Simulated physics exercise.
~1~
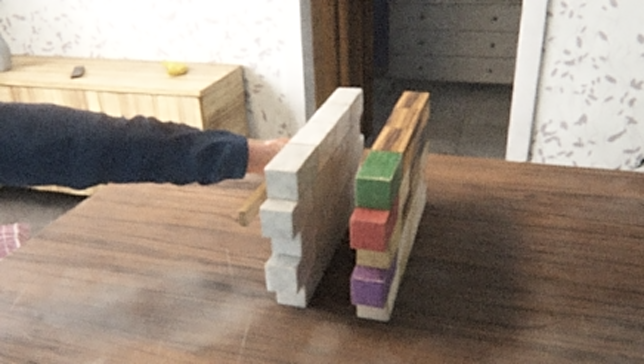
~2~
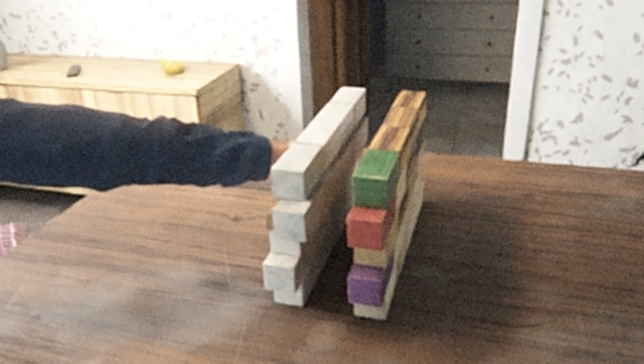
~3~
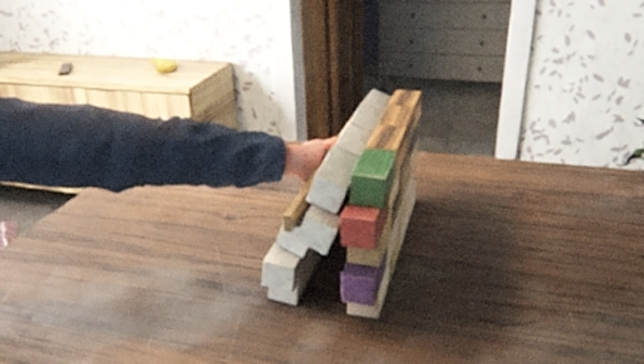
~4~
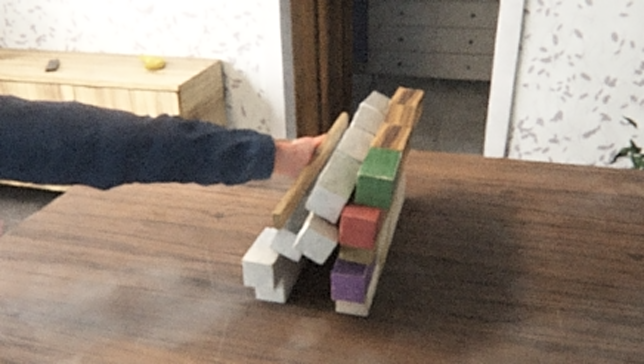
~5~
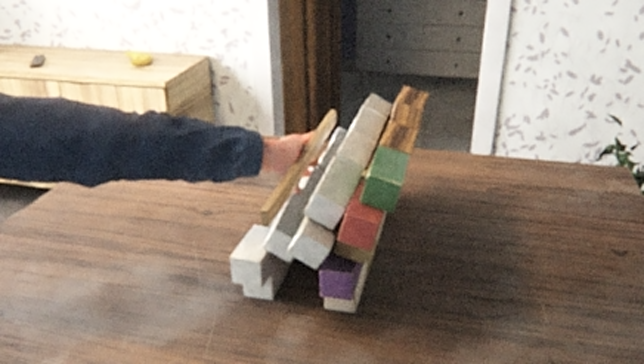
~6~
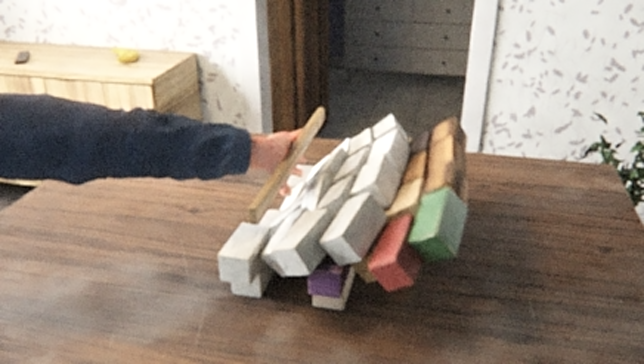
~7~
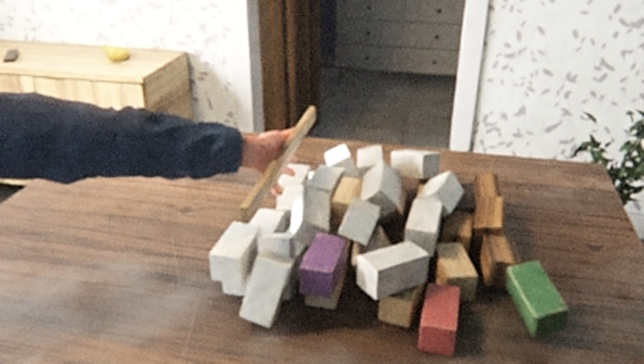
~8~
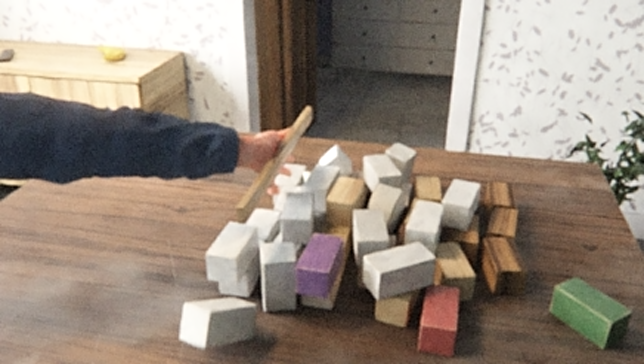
Pale block wall pushed by a hand with a wooden batten toppling into a second wall, leaving both collapsed in scattered blocks.
